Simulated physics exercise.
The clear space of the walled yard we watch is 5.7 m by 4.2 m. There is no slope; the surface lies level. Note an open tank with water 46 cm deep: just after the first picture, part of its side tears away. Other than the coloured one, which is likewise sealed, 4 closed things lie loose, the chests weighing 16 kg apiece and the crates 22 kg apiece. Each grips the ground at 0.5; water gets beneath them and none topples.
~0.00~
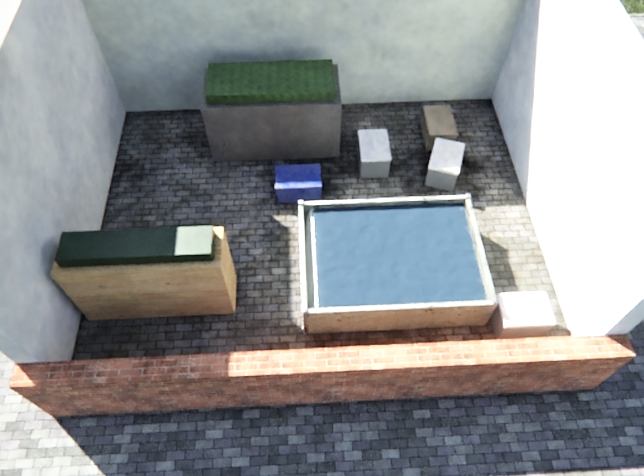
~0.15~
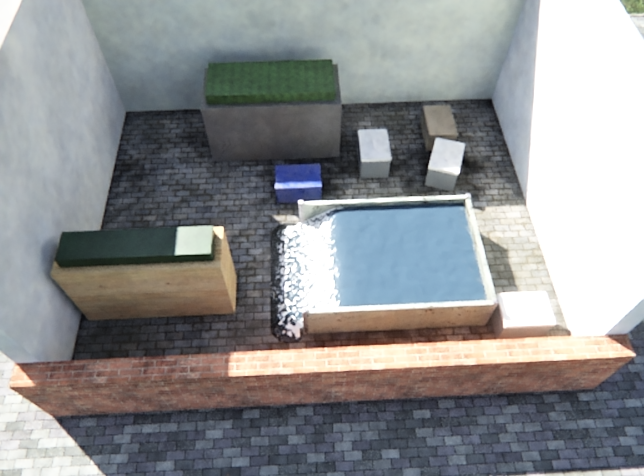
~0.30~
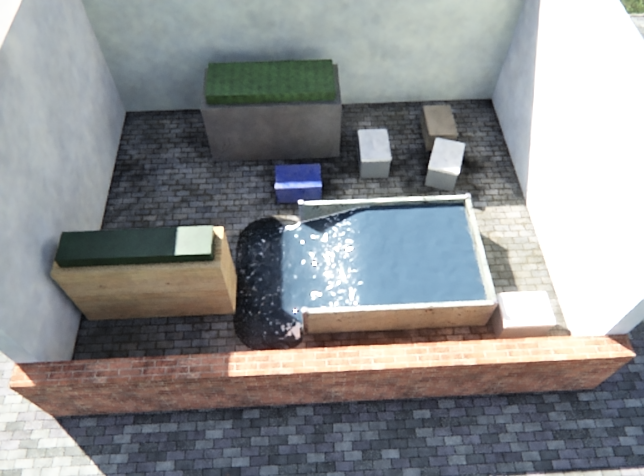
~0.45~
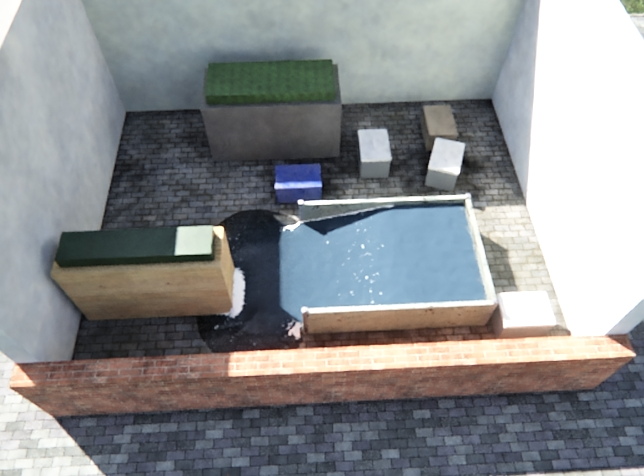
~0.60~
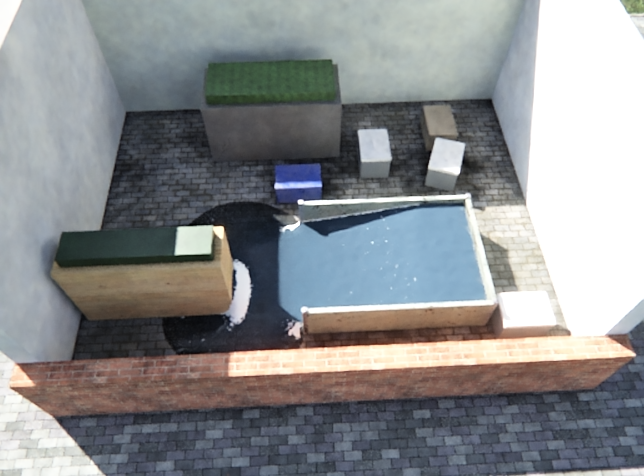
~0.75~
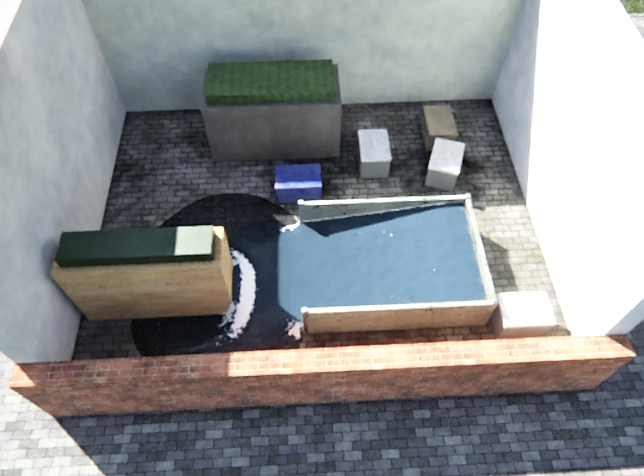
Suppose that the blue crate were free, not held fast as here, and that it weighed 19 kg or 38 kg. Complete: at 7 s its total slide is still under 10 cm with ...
With either weight.
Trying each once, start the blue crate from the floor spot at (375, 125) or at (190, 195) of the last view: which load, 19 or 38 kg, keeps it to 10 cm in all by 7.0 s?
In turn: The lighter suffices; both fail.
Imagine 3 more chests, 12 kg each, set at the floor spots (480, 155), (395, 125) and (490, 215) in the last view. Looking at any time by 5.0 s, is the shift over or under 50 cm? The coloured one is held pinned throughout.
Results, in sequence: Not exceeded / not exceeded / not exceeded.
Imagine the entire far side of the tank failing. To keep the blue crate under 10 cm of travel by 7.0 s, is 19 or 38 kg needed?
Well, in that case neither one does it.
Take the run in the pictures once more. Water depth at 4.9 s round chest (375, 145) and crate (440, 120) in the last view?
Depth approx. 1 cm / 2 cm.
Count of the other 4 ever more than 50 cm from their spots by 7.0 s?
Count: 0.
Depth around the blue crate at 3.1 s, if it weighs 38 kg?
Depth: Approx. 0 cm.
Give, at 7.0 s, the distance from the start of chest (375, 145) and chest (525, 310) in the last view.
Displacement: 0 cm, then 10 cm.
After 1.4 s the blue crate would be 0 cm from its start with 19 kg and 0 cm from its start with 38 kg; 0 cm of water round it then.
After 3.1 s the blue crate would be 0 cm from its start with 19 kg and 0 cm from its start with 38 kg; 0 cm of water round it then.
After 4.9 s the blue crate would be 0 cm from its start with 19 kg and 0 cm from its start with 38 kg; 2 cm of water round it then.
After 7.0 s the blue crate would be 0 cm from its start with 19 kg and 0 cm from its start with 38 kg; 5 cm of water round it then.
